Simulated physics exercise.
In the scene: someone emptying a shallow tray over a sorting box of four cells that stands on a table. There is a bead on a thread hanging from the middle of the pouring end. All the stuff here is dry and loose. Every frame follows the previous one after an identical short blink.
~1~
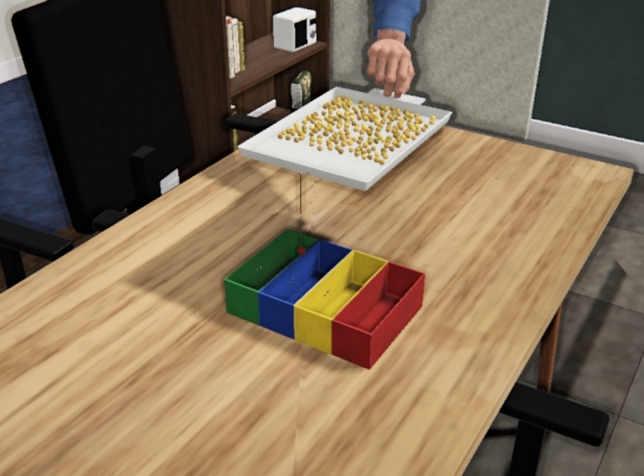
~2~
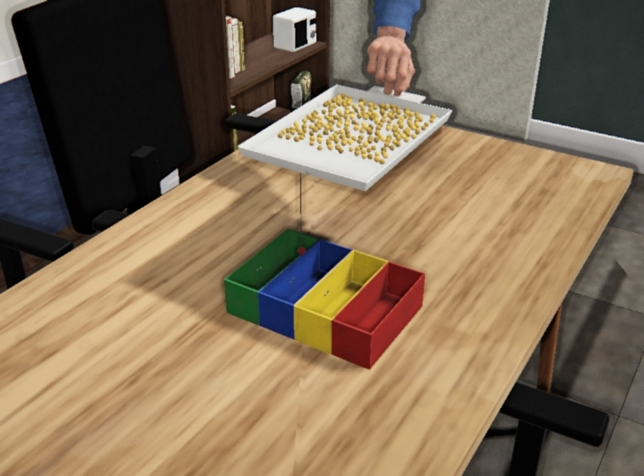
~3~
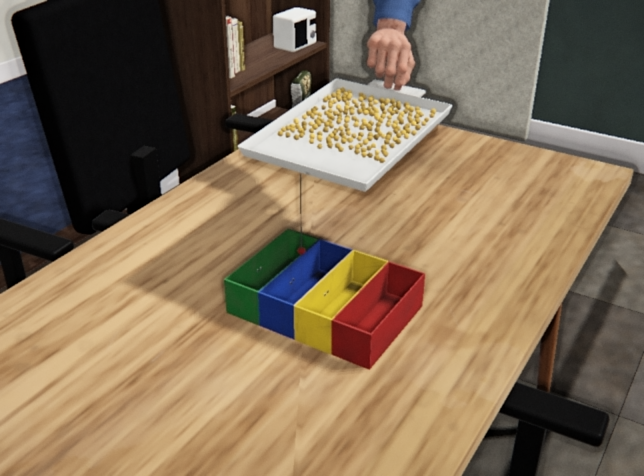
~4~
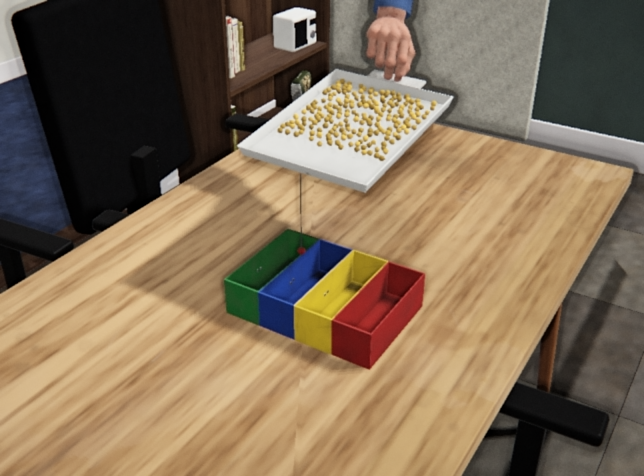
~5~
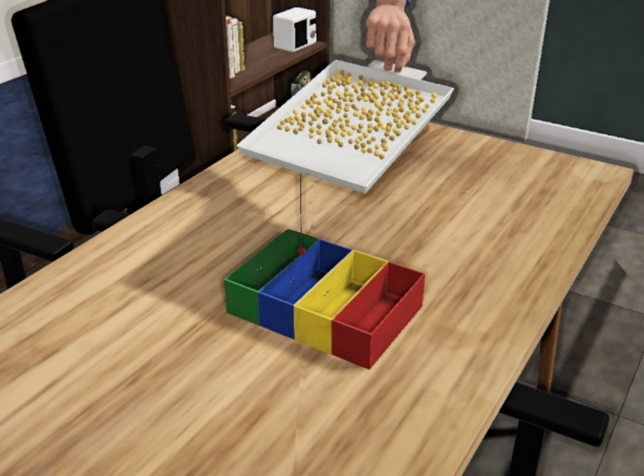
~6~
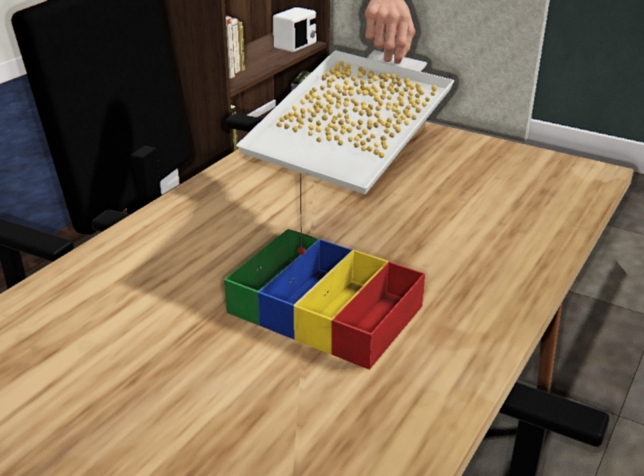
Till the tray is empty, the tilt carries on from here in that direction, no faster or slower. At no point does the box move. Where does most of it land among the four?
Most of it lands in the yellow cell.
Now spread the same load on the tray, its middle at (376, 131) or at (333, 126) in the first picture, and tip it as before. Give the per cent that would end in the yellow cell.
Shares: 60 % for the first, 30 % for the second.
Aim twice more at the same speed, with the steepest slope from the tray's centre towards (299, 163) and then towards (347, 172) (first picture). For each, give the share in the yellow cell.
Somewhere close to 0 % the first time, 70 % the second.
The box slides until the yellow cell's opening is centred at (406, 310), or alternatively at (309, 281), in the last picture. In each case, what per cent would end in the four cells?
Roughly 60 % and then 100 %.
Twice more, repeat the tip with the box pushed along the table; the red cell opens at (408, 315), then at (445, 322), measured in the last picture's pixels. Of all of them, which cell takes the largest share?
So the first one goes to the cell in blue and the second to the green one.
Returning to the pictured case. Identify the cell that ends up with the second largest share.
That blue cell.
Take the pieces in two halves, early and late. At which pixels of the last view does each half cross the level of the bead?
I'd say around (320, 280) at first, then around (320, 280).
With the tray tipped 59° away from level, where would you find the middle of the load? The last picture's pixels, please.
Around (326, 169).
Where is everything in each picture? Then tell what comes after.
The first frame shows corners of the pouring end at (243, 146) and (365, 180), level; middle of the load at (357, 126), puffed corn balls; bead on its thread at (301, 251); green cell at (242, 299); blue cell at (277, 312); yellow cell at (313, 326); red cell at (351, 341).
The second frame shows corners of the pouring end at (243, 146) and (365, 180), level; middle of the load at (357, 125).
The third frame shows corners of the pouring end at (243, 145) and (365, 181), tipped barely, lowest at the right corner; middle of the load at (357, 121).
The fourth frame shows corners of the pouring end at (242, 145) and (365, 182), tipped a little, lowest at the right corner; middle of the load at (357, 115).
The fifth frame shows corners of the pouring end at (242, 145) and (365, 183), tipped a little, lowest at the right corner; middle of the load at (357, 110).
The sixth frame shows corners of the pouring end at (242, 144) and (365, 185), tipped a little, lowest at the right corner; middle of the load at (356, 104); green cell at (242, 299); blue cell at (277, 312); yellow cell at (313, 326); red cell at (351, 341).
Soon, tray tipped steeply; most on the tray; a small part in the yellow cell; a stray few in the blue cell; a stray few in the red cell; a stray few in the green cell; a small part falling or outside the box.
A while on, tray tipped right over; about a quarter on the tray; about a quarter in the yellow cell; a small part in the blue cell; a small part in the green cell; a stray few in the red cell; about a third falling or outside the box.
Towards the end, tray tipped past a quarter turn; about half in the yellow cell; about a quarter in the blue cell; a small part in the green cell; a small part in the red cell; a stray few falling or outside the box.
Finally, tray tipped past a quarter turn; about half in the yellow cell; about a quarter in the blue cell; a small part in the green cell; a small part in the red cell; a stray few outside the box.
